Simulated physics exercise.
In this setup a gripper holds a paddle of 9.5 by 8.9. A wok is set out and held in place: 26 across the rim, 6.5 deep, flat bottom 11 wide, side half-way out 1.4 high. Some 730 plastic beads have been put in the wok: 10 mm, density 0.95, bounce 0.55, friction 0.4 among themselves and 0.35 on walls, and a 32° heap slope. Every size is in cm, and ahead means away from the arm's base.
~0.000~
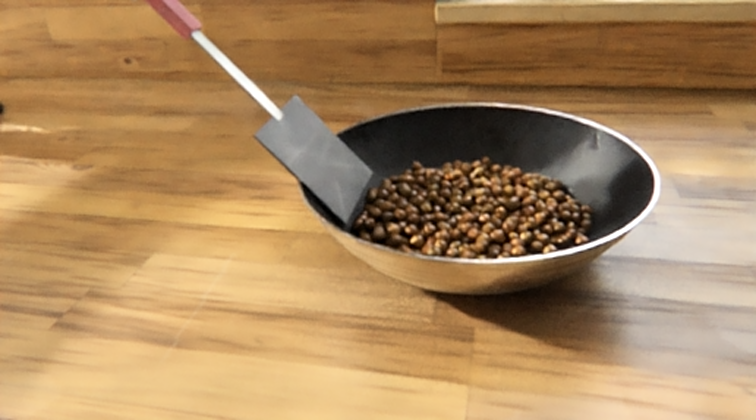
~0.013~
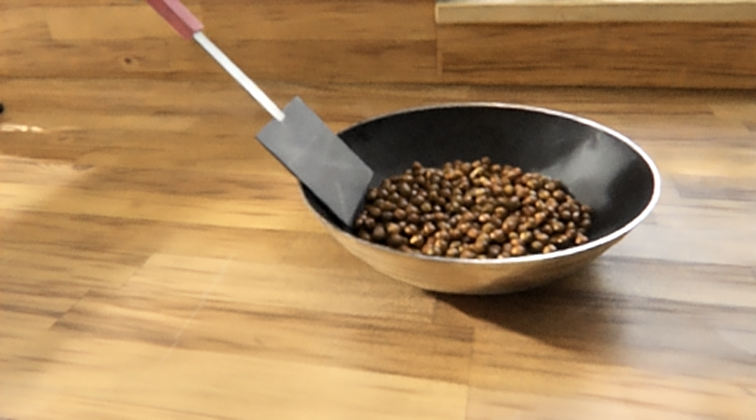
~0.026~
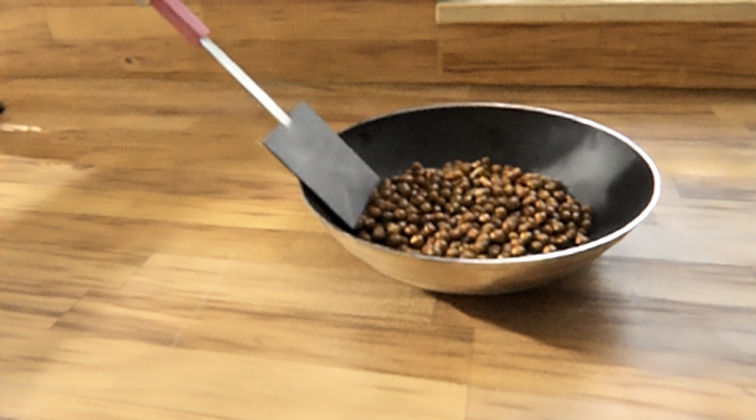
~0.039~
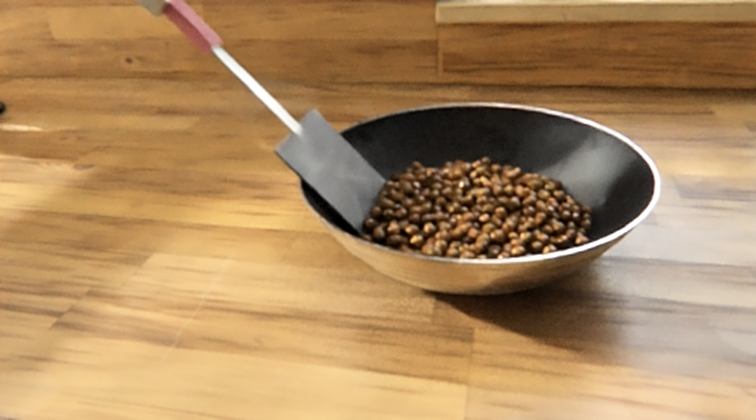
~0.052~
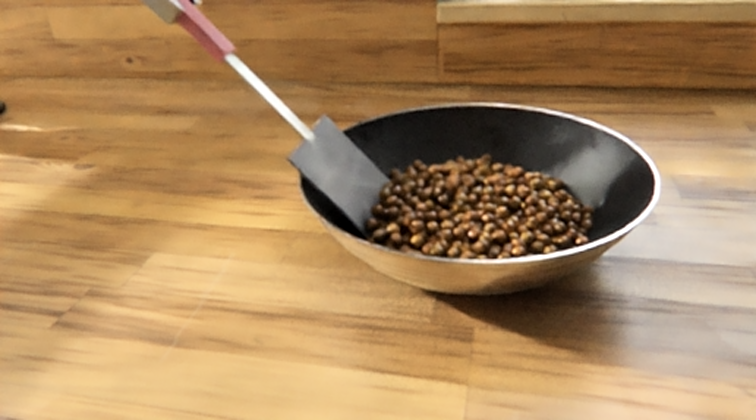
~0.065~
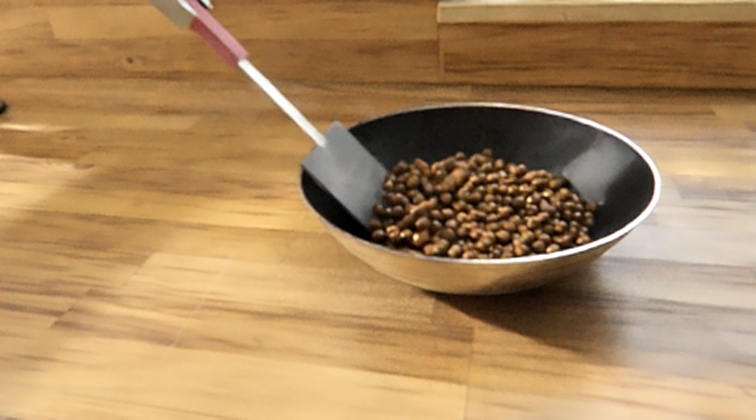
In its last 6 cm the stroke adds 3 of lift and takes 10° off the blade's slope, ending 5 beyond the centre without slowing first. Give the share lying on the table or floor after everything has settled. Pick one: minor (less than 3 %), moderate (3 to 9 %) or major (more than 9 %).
Minor.
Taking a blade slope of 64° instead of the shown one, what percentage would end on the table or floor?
It would come to roughly 0 percent.
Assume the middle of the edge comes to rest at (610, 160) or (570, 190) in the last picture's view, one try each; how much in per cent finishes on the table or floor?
First try about 35 percent, second about 15 percent.
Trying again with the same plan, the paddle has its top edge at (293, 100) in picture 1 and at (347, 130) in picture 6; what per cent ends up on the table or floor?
Some 5 percent ends up on the table or floor.
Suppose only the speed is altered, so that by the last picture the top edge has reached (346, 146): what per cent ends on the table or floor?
Near 10 in a hundred.
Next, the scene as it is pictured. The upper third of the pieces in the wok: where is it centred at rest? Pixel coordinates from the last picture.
About (570, 199).
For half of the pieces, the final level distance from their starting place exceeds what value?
Level distance of roughly 3 cm.
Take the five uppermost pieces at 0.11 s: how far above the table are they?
They are around 7 cm up.
After 0.11 s, sloping 48°, highest piece 8 above the table; 729 in the wok.
After 0.16 s, sloping 44°, highest piece 9 above the table; 729 in the wok.
After 0.39 s, sloping 38°, highest piece 7 above the table; 727 in the wok, 1 on the table or floor, 1 on the blade or in flight.
After 1.44 s, sloping 38°, highest piece 6 above the table; 727 in the wok, 2 on the table or floor.
At rest, 727 in the wok, 2 on the table or floor. That is 0 % on the table or floor.
